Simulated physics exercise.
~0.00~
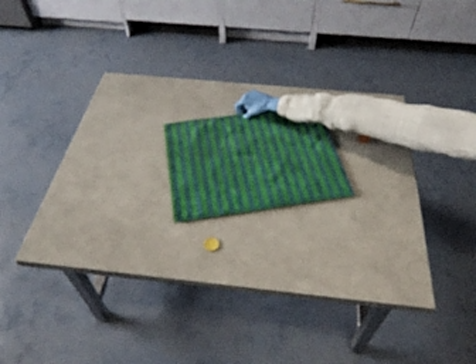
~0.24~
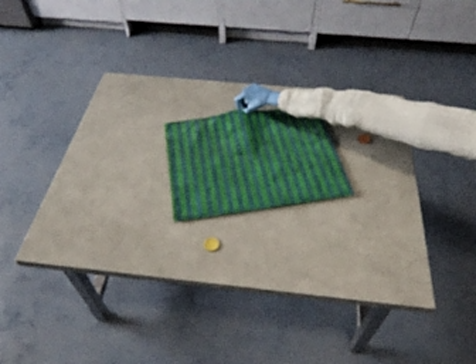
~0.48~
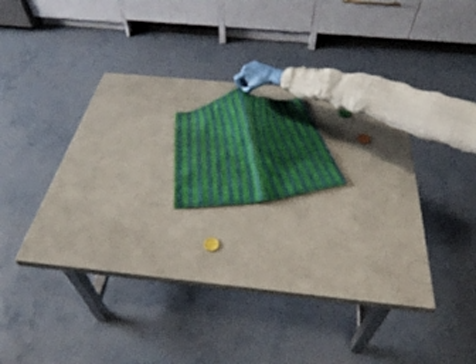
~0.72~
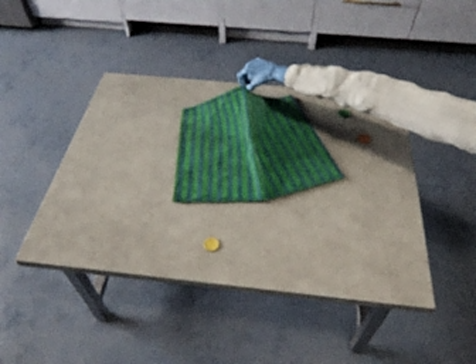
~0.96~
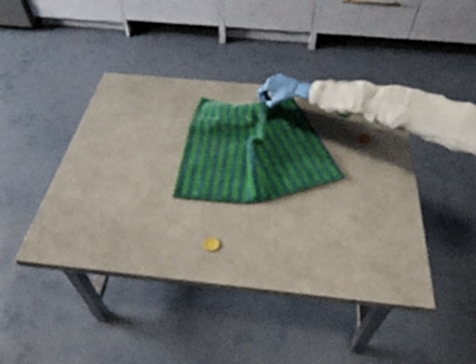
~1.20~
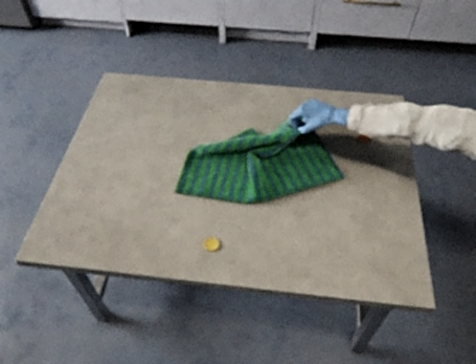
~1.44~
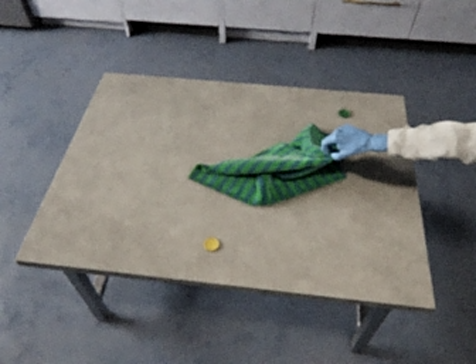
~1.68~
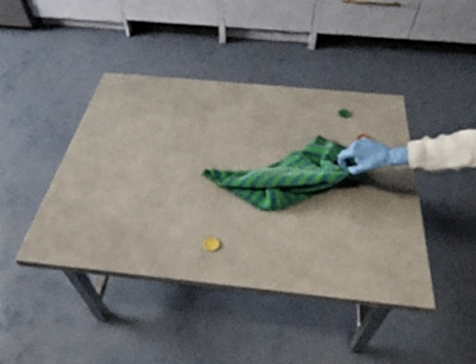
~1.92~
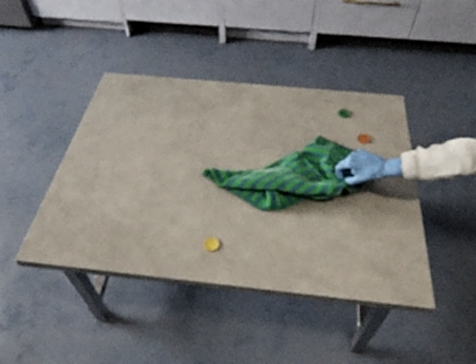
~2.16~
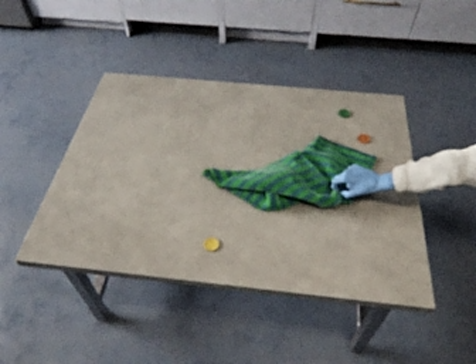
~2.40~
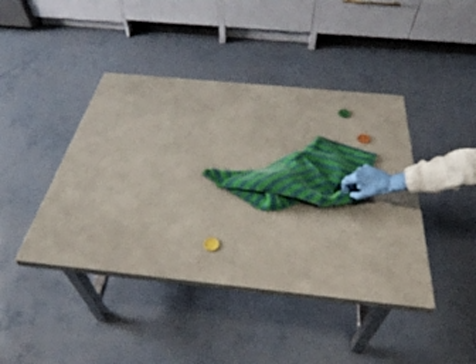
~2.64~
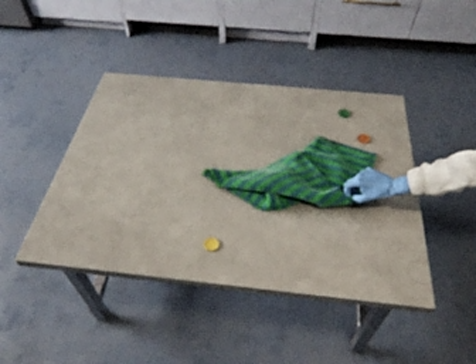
We see a gloved hand lift the far edge of a flat green striped cloth on a table, draw it toward the near right and lower it into a crumpled, folded heap, leaving the green, orange and yellow discs uncovered, the hand still beside the cloth.
